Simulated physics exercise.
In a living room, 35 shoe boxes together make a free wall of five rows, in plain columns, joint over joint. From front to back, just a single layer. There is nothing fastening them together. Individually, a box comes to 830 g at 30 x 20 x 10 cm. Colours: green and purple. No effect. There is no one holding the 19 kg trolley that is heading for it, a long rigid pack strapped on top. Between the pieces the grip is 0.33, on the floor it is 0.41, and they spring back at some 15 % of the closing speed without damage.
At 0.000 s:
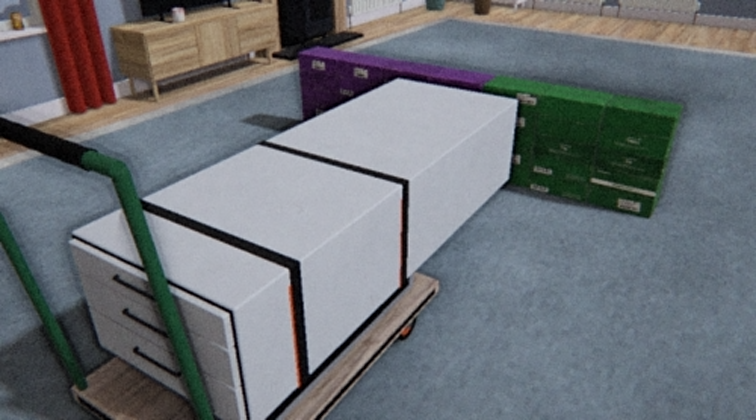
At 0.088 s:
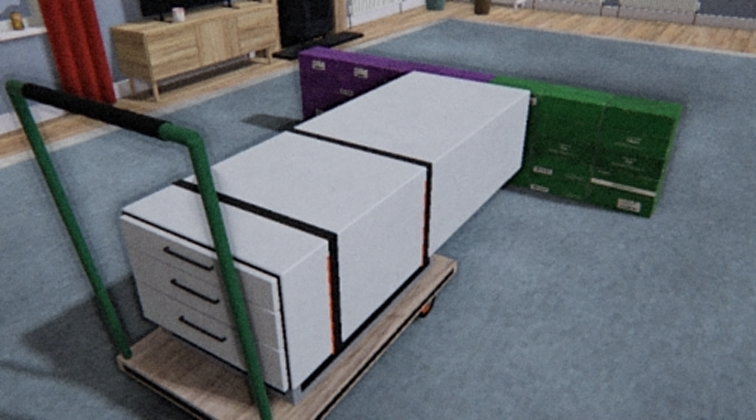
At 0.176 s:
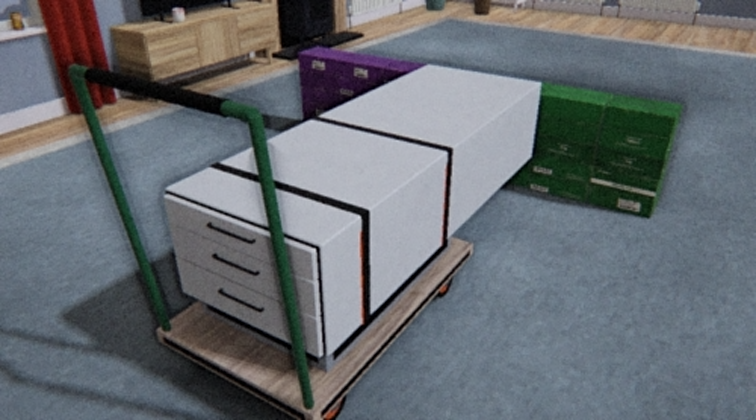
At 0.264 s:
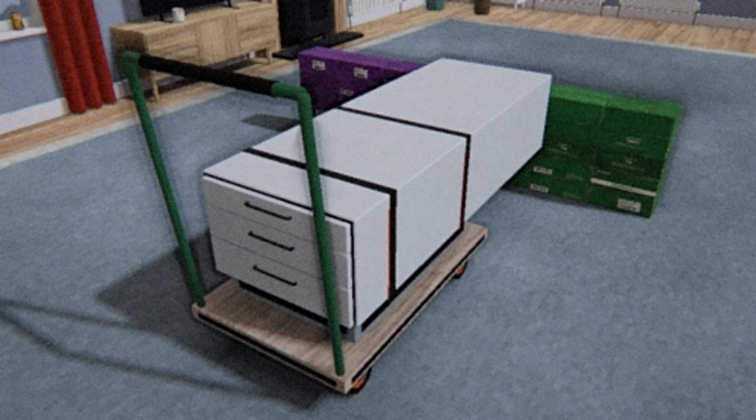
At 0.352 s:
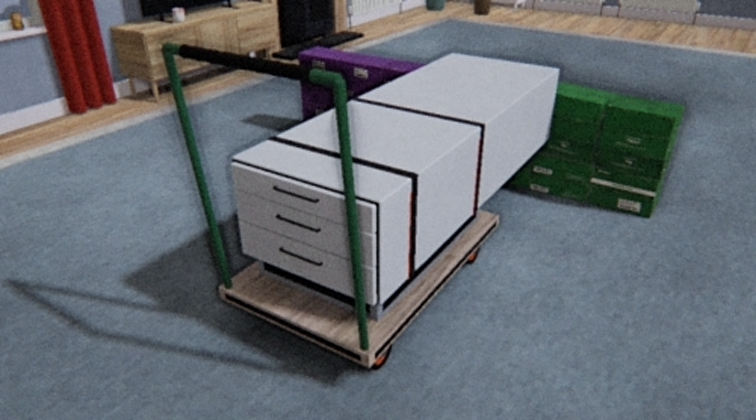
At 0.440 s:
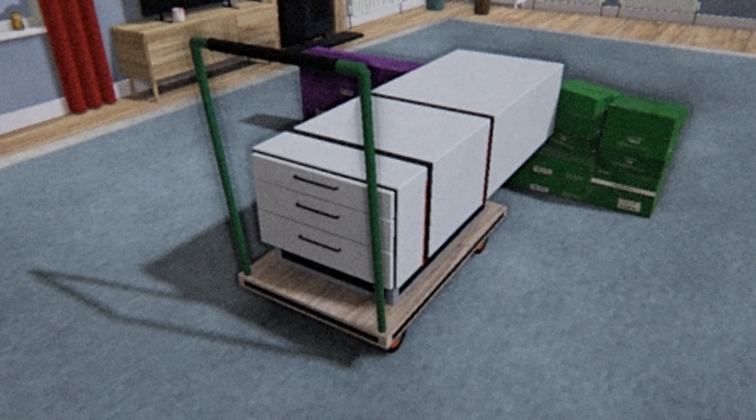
A long white drawer unit, strapped in black on a green-handled flat trolley, stands in a living room seen from above and behind, with a low purple and green wall of boxes beyond. The trolley rolls forward and rightward by itself over the blue-grey carpet while the view stays still. Its load reaches the wall and shoves several green boxes slightly out of line.
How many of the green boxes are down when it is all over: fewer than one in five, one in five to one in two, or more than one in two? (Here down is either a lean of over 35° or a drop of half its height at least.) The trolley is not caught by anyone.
Most likely the down share is one-in-five to one-in-two.
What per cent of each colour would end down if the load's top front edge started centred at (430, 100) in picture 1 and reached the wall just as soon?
Result - purple: 20%; green: 40%.
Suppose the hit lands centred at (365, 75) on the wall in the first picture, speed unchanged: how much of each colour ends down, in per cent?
For purple it's 50 per cent, for green 0 per cent.
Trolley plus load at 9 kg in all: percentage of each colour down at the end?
The split would be purple 20, then green 40 per cent.
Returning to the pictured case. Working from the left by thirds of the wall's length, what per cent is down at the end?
Left 0, middle 40, right 30 per cent.
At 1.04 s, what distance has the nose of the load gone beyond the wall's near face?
70 cm.
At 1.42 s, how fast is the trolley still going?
I'd put it at roughly 0.3 m/s.
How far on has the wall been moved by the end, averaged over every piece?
Around 20 centimetres.
By 0.52 s, load 22 cm past the wall's line, still rolling; 1 of the 15 green boxes down (2 of 35 in all colours); top green box tilted 10°; top purple box tilted 26°, 56 mm lower.
By 0.68 s, load 38 cm past the wall's line, still rolling; 6 of the 15 green boxes down (9 of 35 in all colours); top green box tilted 46°, 14 cm lower; top purple box on its side.
By 1.04 s, load 71 cm past the wall's line, still rolling; 6 of the 15 green boxes down (9 of 35 in all colours); top green box tilted 14°, 39 cm lower; top purple box upside down.
By 1.42 s, load 92 cm past the wall's line, still rolling; 6 of the 15 green boxes down (9 of 35 in all colours); top green box 41 cm lower; top purple box upside down.
When it is over (2.2 s), load 96 cm past the wall's line, stopped; 6 of the 15 green boxes down (9 of 35 in all colours); top green box 41 cm lower; top purple box upside down. That is 40 per cent. In pixels of the last frame, middles, top green box near (603, 132), top purple box near (515, 105).
